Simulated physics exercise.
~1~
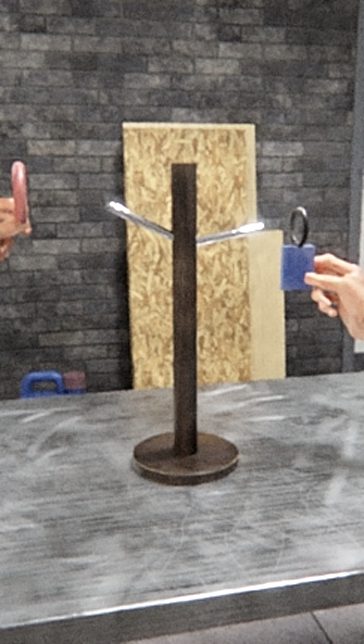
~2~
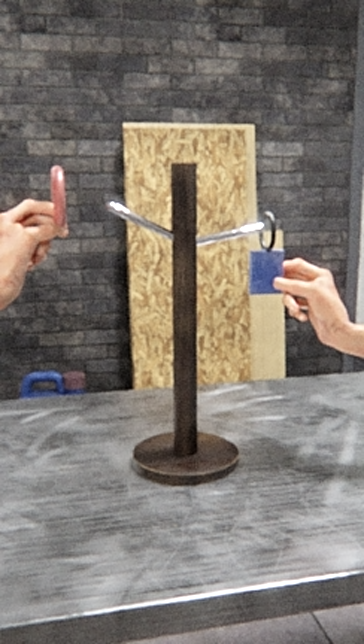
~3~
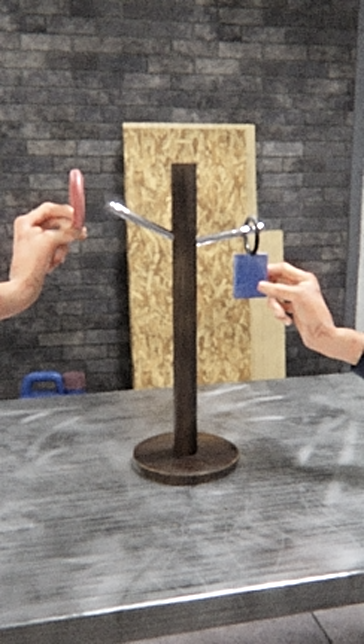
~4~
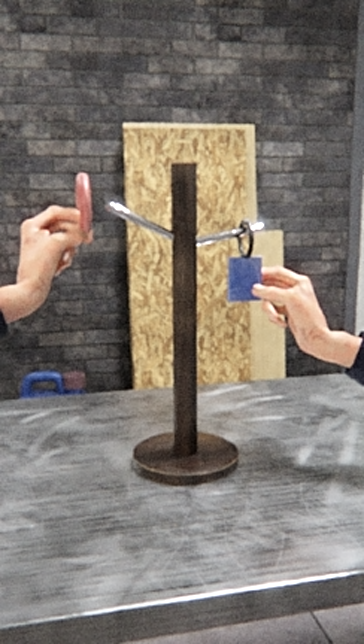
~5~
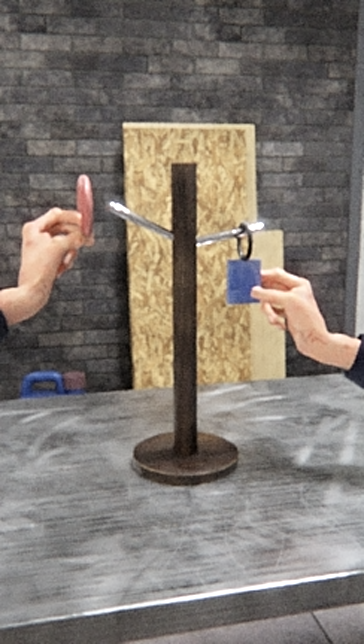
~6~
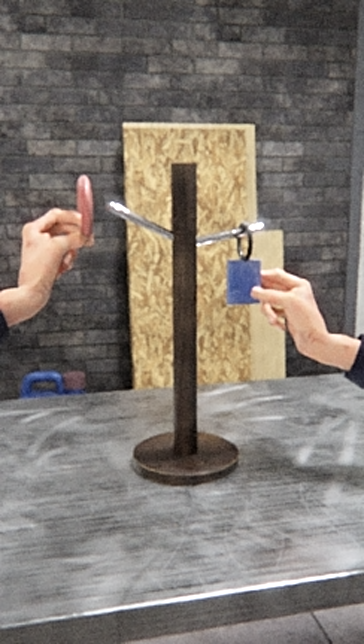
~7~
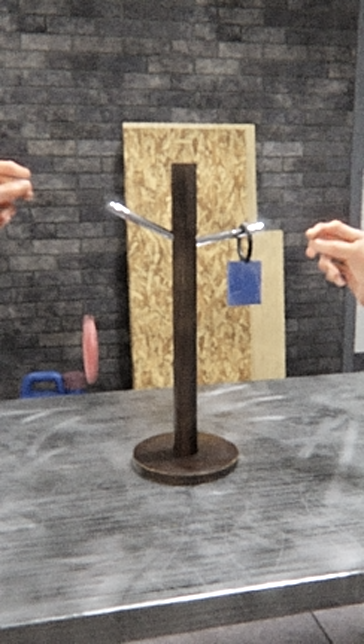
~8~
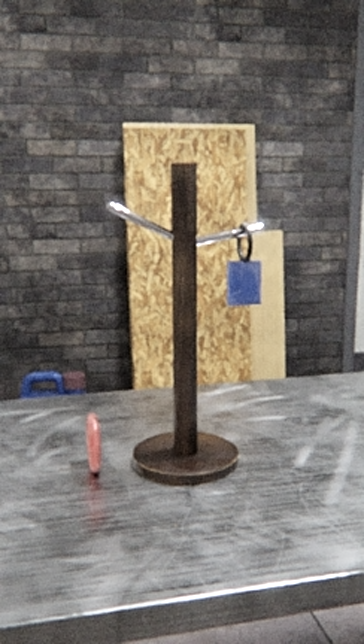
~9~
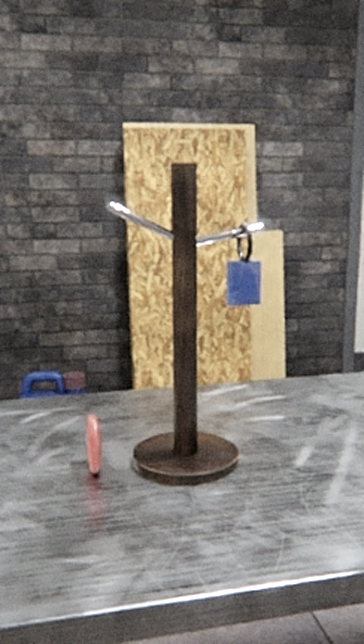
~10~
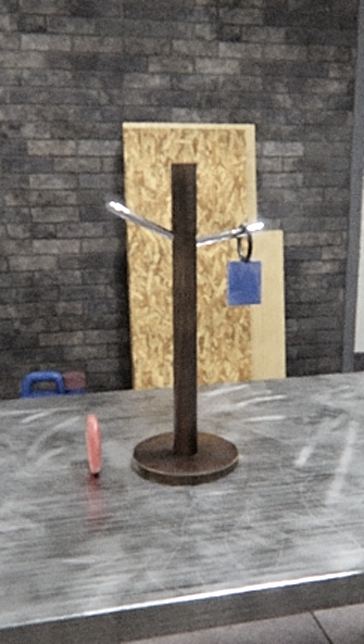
On a grey table by a brick wall, hands release two items at a peg stand, red tape dropping, blue tag staying hung.
